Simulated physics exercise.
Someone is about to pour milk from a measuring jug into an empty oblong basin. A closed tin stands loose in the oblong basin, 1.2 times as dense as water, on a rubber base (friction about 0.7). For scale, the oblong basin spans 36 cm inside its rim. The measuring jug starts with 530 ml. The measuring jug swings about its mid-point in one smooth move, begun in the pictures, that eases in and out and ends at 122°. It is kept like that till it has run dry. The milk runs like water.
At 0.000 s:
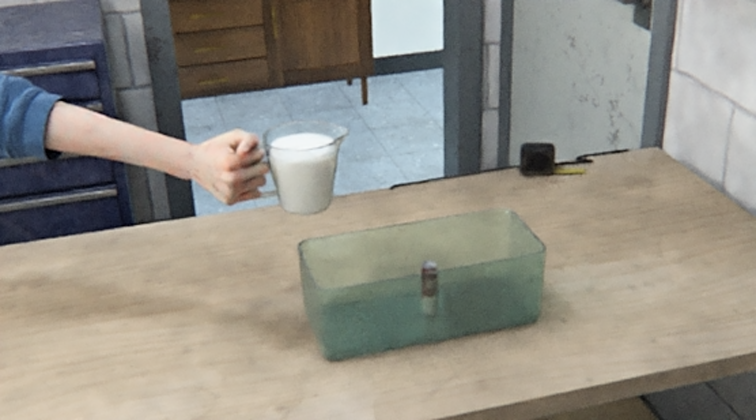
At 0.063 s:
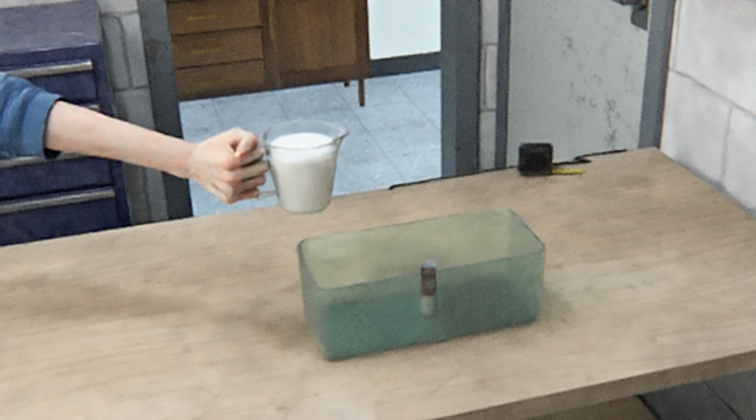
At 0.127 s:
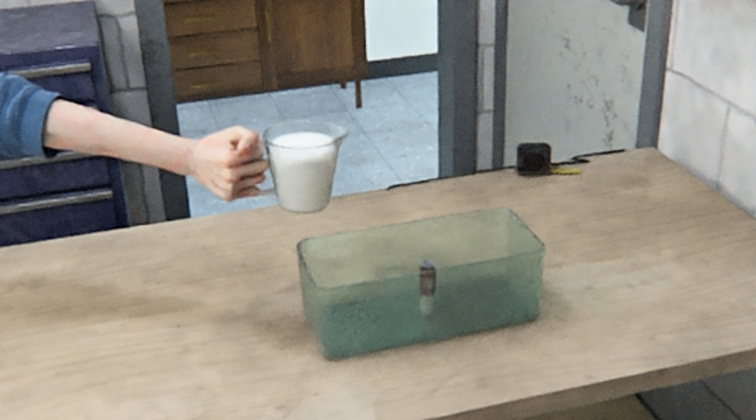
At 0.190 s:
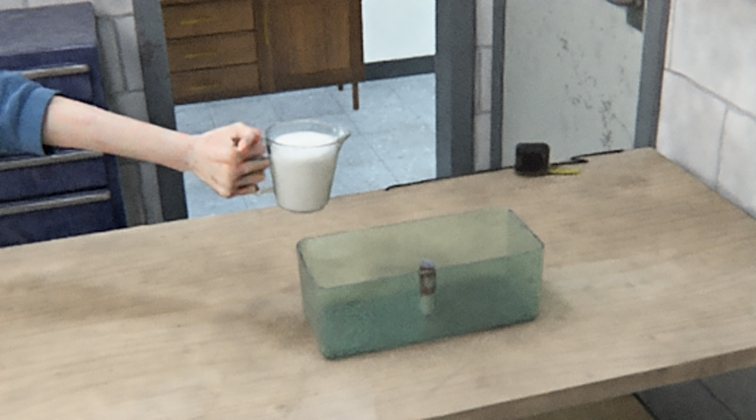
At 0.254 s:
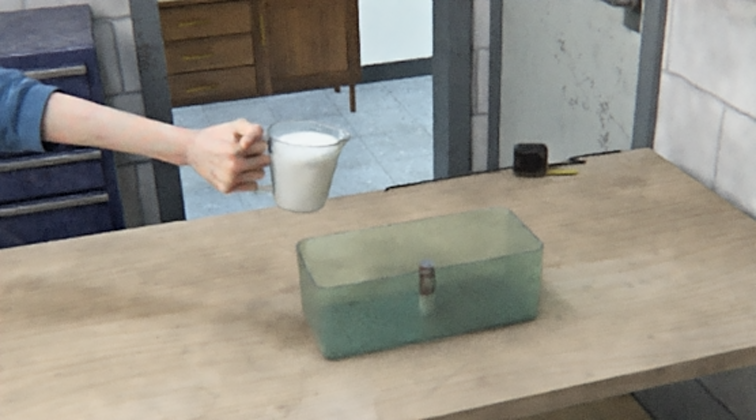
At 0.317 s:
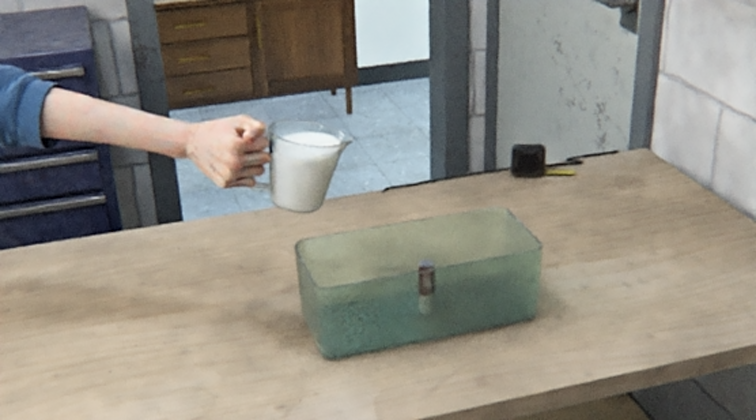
A hand held a clear measuring jug of milk above a wooden table, beside a greenish oblong basin with a small tin standing inside, and slowly tilted the jug slightly to the right.
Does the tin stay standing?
The tin keeps standing.
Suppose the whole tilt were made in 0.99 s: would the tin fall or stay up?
Then it remains upright.
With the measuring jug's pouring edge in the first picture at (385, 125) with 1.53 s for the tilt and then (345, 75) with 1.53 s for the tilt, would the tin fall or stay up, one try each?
First it falls; then it falls.
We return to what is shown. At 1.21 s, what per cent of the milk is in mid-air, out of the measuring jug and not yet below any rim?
Some 10 per cent.
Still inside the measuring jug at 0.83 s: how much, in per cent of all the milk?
About 64 per cent.
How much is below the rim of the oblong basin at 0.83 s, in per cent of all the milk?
About 14 per cent.
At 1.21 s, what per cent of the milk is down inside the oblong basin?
About 84 per cent.
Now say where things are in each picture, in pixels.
In the first picture, it leans 0°; its right rim is at (349, 130); the milk meets the walls at (267, 149) and (336, 140); the oblong basin's rim runs from (307, 267) to (529, 229); the tin's top is at (429, 267).
In the second picture, it leans 1°; its right rim is at (349, 130); the milk meets the walls at (267, 148) and (336, 140).
In the third picture, it leans 2°; its right rim is at (350, 130); the milk meets the walls at (268, 148) and (335, 139).
In the fourth picture, it leans 5°; its right rim is at (351, 132); the milk meets the walls at (269, 147) and (337, 139).
In the fifth picture, it leans 8°; its right rim is at (352, 134); the milk meets the walls at (270, 148) and (339, 139).
In the sixth picture, it leans 12°; its right rim is at (354, 138); the milk meets the walls at (271, 148) and (343, 139).
Then, 0.83 s in, the tilt is 69° and 64 per cent is still to pour; the tin stands where it began.
Then, 1.21 s in, the tilt is 109° and 6 per cent is still to pour; the tin stands 1 cm from where it began.
Then, 1.60 s in, the tilt is 122° and 0 per cent is still to pour; the tin stands 1 cm from where it began.
Then, 2.03 s in, the tilt is 122° and 0 per cent is still to pour; the tin stands 1 cm from where it began.
Finally, the tin stands 1 cm from where it began.
